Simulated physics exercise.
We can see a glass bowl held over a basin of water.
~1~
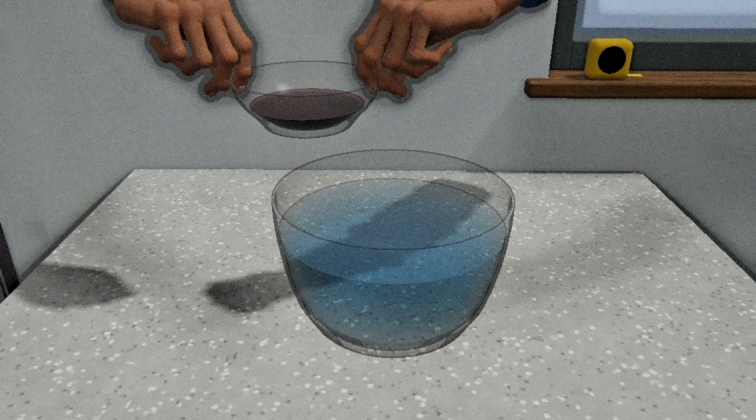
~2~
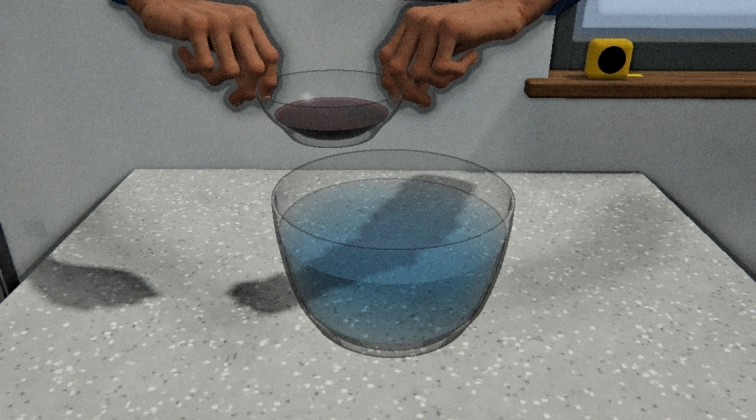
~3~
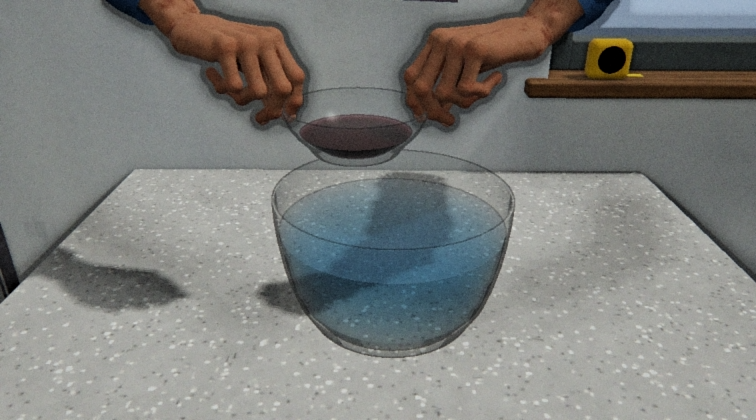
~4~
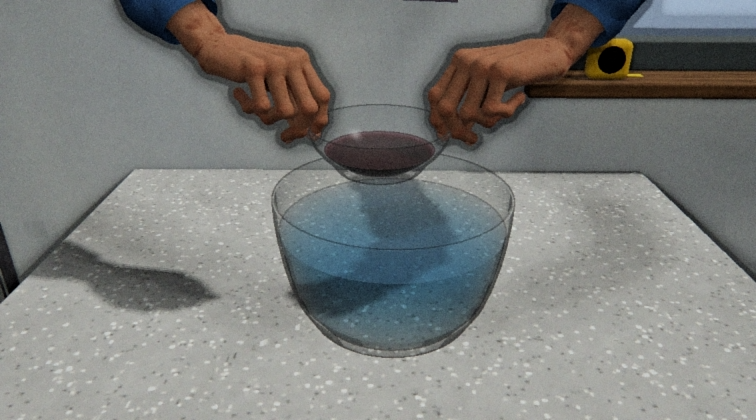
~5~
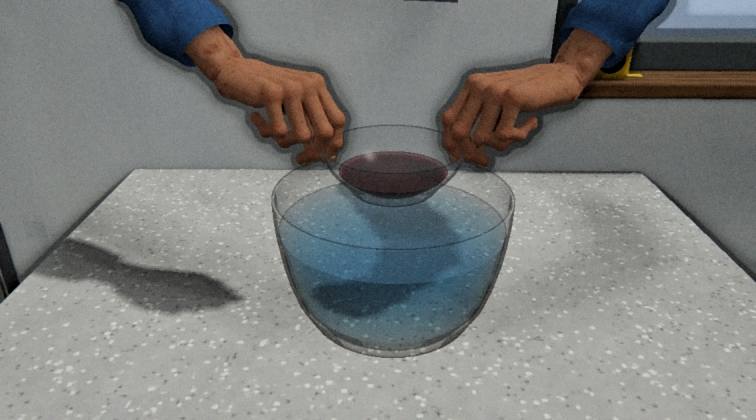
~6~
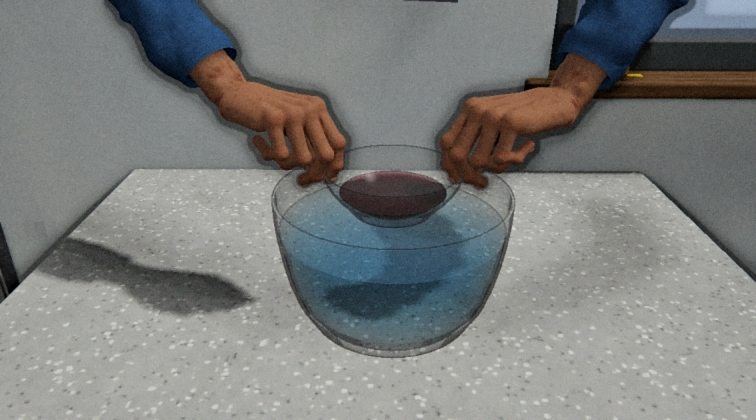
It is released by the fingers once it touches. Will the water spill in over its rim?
No - it does not go down.
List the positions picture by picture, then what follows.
The first picture shows bowl (307, 98) about a third full; above the basin.
The second picture shows bowl about a third full, surface at (332, 113); coming down.
The third picture shows bowl (356, 126) about a third full; lower.
The fourth picture shows bowl about a third full, surface at (380, 149); lower still.
The fifth picture shows bowl (393, 166) about a third full; close to the surface.
The sixth picture shows bowl about a third full, surface at (393, 192); just over the surface.
Soon after, the bowl dips into the water.
Later, it bobs and steadies.
In the end, the bowl floats with about half of its side showing.
